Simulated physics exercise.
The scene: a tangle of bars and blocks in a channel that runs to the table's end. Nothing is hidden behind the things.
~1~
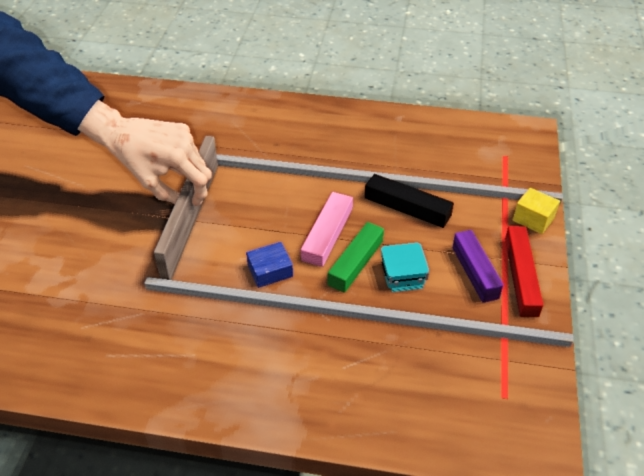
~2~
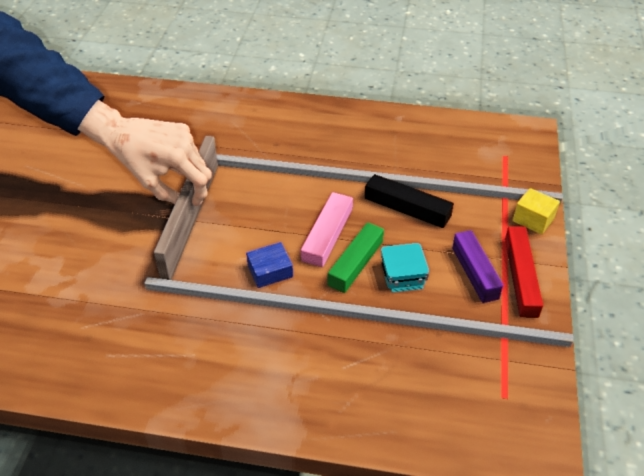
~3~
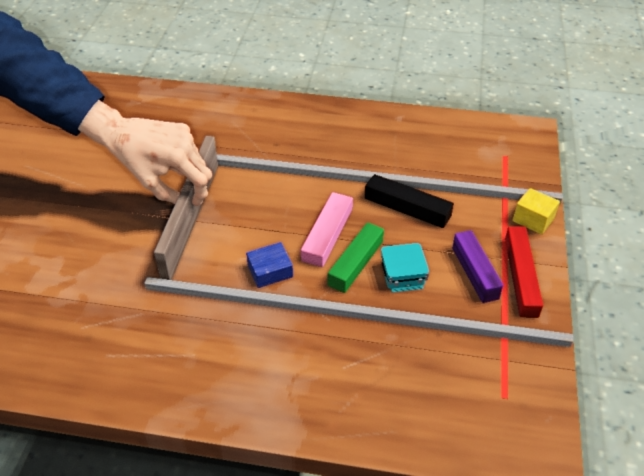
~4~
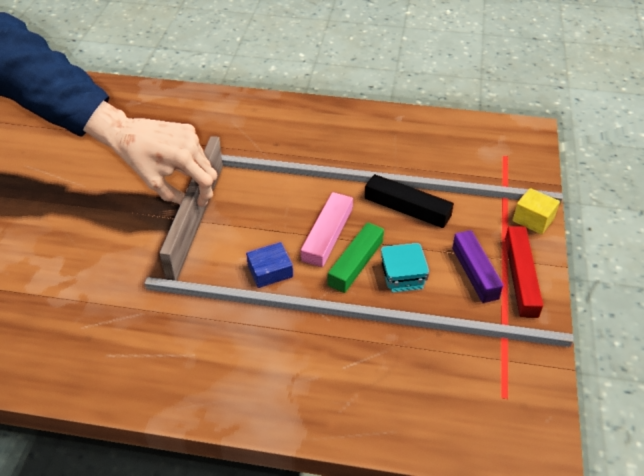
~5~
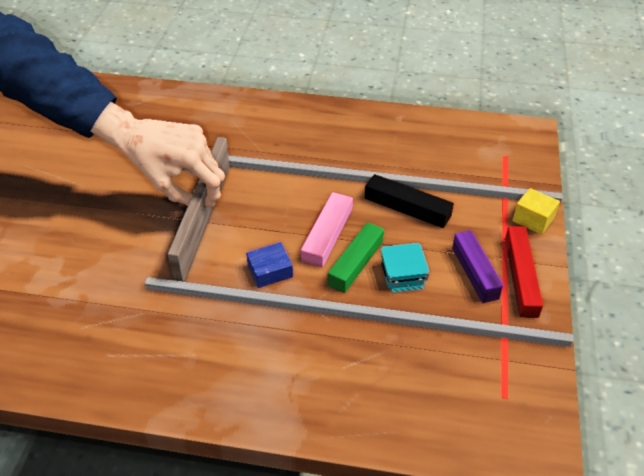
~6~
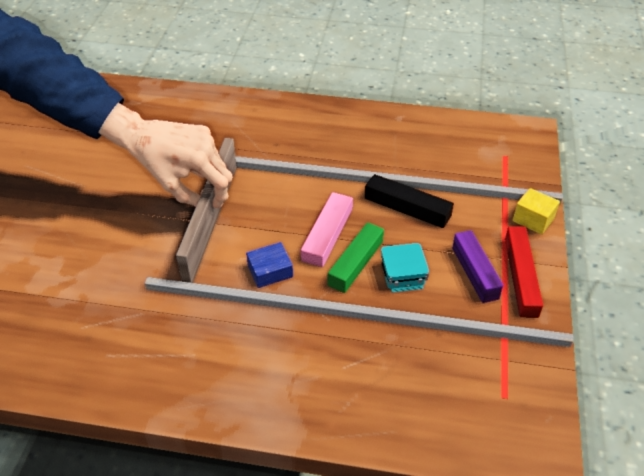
We see a hand holding a board upright at the left of a channel on a wooden table, then sliding it slightly rightward, while the scattered colored bars and blocks ahead of it, some near a red line, stay still.
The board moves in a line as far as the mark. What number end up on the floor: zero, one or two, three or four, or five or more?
As it turns out, the number that fall off is three or four.
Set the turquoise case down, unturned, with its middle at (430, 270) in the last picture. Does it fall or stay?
Then it is lost.
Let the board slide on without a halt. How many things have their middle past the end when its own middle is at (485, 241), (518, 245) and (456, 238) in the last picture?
In that order 2, 4 and 1.
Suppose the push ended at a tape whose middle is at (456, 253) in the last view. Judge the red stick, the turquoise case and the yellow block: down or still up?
The red stick tumbles off; the turquoise case is kept; the yellow block survives.
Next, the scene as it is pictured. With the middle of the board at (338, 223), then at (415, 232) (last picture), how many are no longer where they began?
By then 4, and 7.
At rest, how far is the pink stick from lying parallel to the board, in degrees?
Near 0 degrees.
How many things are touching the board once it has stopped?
The number is 3.
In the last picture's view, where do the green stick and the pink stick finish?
Near (551, 280) and (518, 251).
A little later, none off yet; yellow block at rest near (536, 211); red stick at rest near (523, 270); purple stick at rest near (477, 266).
When it is over, the number that fall off is three or four; down, turquoise case, purple stick, red stick and yellow block.
